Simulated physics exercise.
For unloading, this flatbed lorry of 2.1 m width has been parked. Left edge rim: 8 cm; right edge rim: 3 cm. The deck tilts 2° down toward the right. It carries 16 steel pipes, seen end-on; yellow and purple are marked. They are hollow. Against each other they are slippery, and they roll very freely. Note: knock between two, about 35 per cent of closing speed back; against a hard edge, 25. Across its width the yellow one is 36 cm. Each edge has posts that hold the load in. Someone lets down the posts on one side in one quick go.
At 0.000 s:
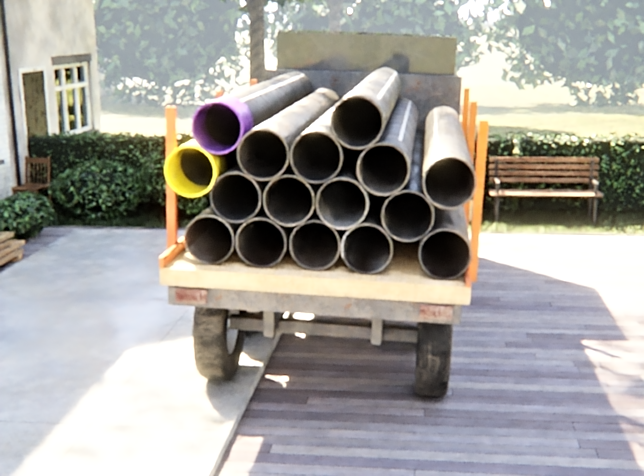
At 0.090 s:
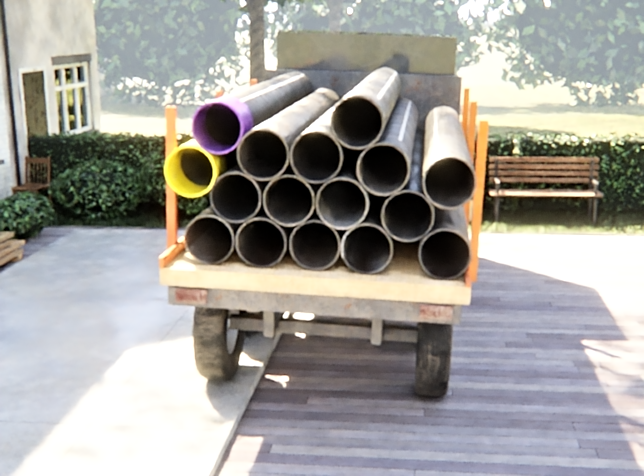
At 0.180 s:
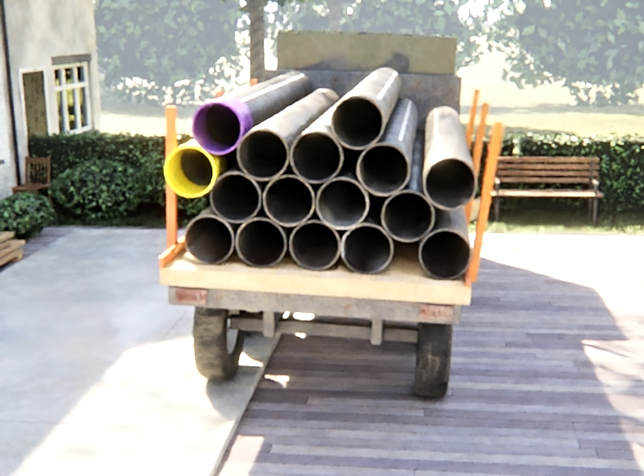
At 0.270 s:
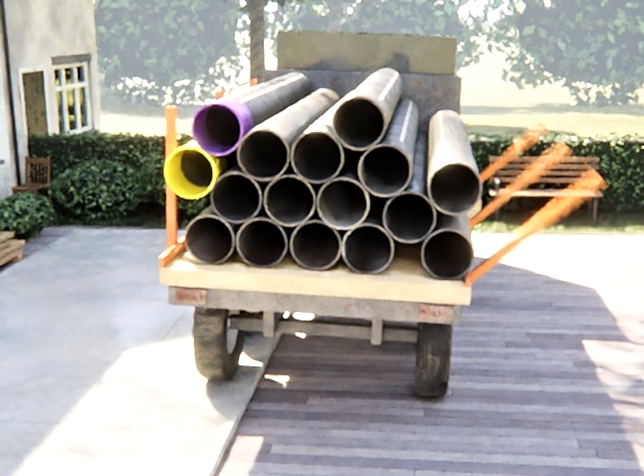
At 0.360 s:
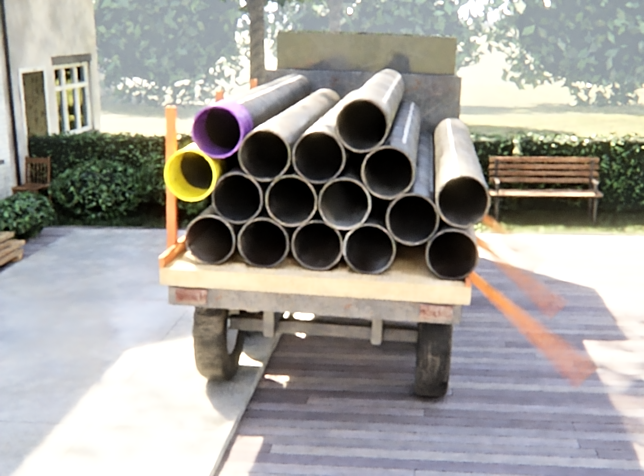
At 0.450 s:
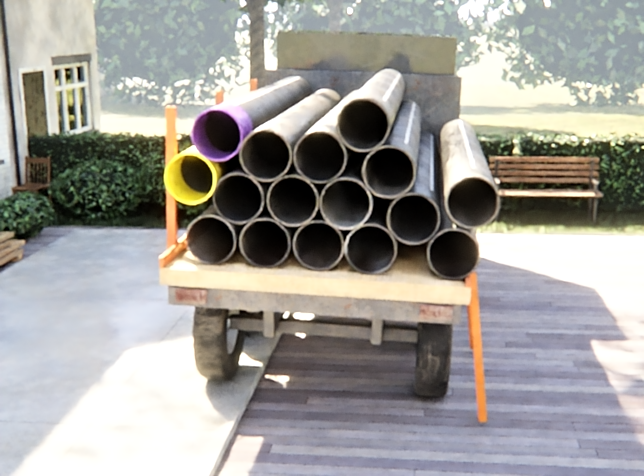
The clip opens on a parked flatbed loaded with stacked steel pipes, one rimmed purple and one yellow, between upright orange posts. After a still moment, the right posts swing outward and down until they hang below the deck, while the pipes shift slightly, the rightmost ones edging right.
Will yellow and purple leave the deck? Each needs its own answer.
Note: Yellow is not lost. Purple is not lost.
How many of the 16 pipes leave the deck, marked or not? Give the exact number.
The number is 4.
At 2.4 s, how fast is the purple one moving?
Speed: Around 0.1 m/s.
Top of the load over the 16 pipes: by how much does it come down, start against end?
Some 25 centimetres.
Then, 2.4 s in, yellow is up on others, 20 cm from the left edge; purple is up on others, 40 cm from the left edge; 3 gone from the deck.
In the end (5.0 s), yellow is up on others, 20 cm from the left edge; purple is up on others, 40 cm from the left edge; 4 gone from the deck.
